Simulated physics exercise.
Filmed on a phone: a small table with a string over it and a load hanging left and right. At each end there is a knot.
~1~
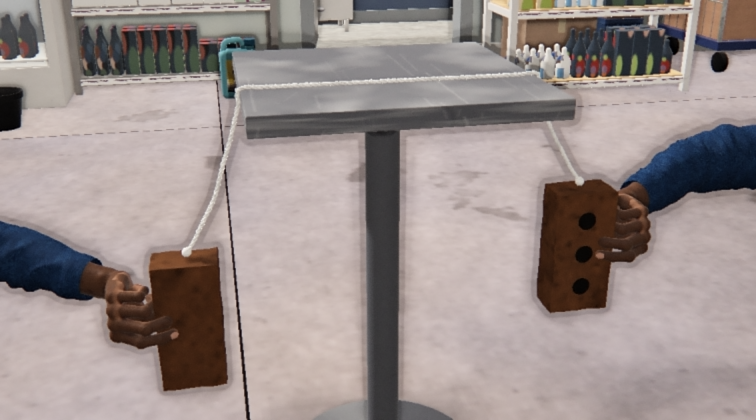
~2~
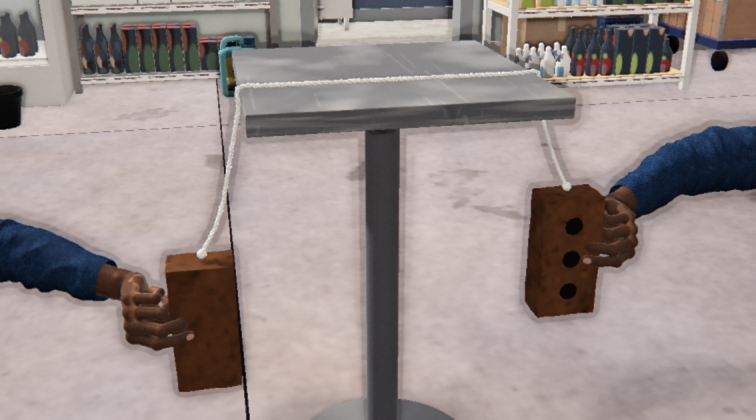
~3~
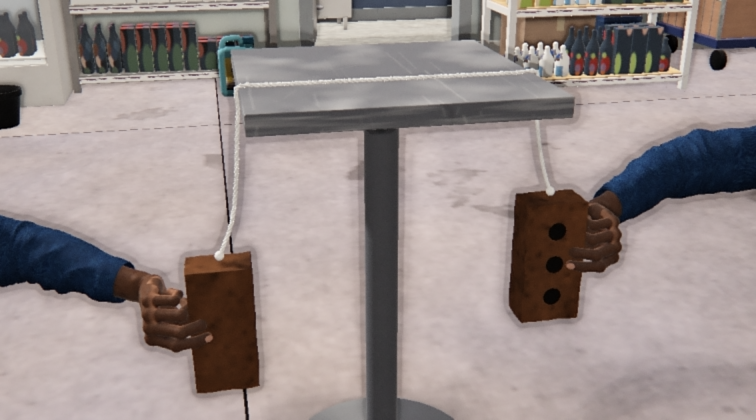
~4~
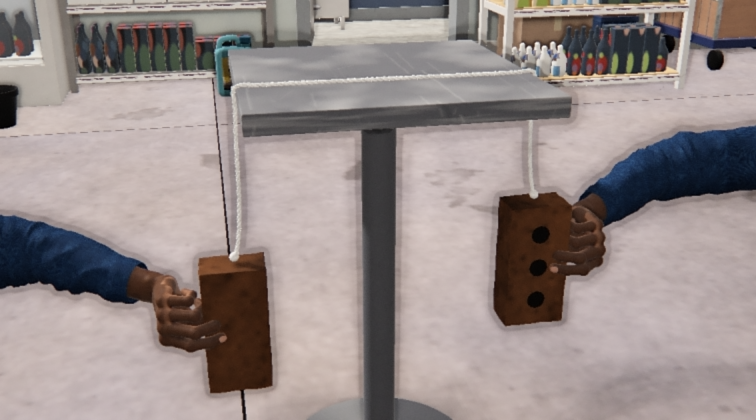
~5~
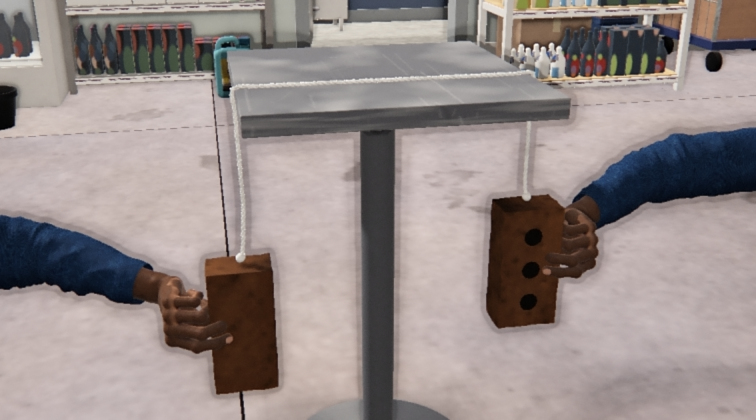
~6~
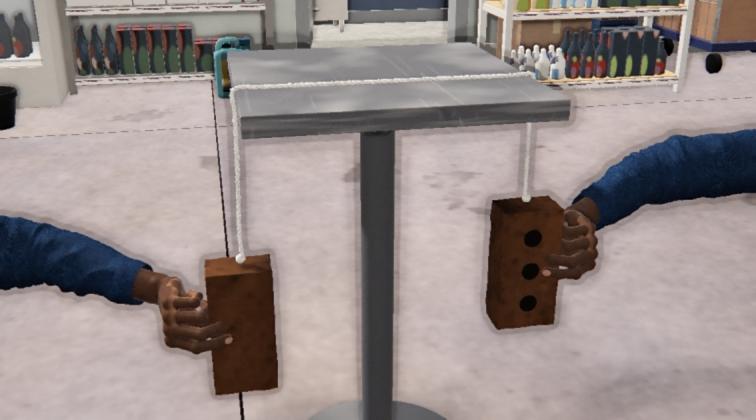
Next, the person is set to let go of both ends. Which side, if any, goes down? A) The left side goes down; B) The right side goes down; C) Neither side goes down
C.
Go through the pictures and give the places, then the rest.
In the first picture, left brick (191, 320); right brick (575, 246); string over the top (371, 82).
In the second picture, left brick (205, 321); right brick (563, 251).
In the third picture, left brick (223, 323); right brick (547, 256).
In the fourth picture, left brick (237, 323); right brick (531, 259).
In the fifth picture, left brick (243, 324); right brick (523, 262).
In the sixth picture, left brick (242, 325); right brick (523, 263); string over the top (366, 82).
Then, 0.54 s after the last picture, left brick hanging as before near (254, 326); right brick hanging as before near (515, 265).
Then, 1.32 s after the last picture, left brick hanging as before near (243, 327); right brick hanging as before near (522, 264).
At rest, left brick hanging as before near (254, 326); right brick hanging as before near (516, 265). The string keeps its balance.
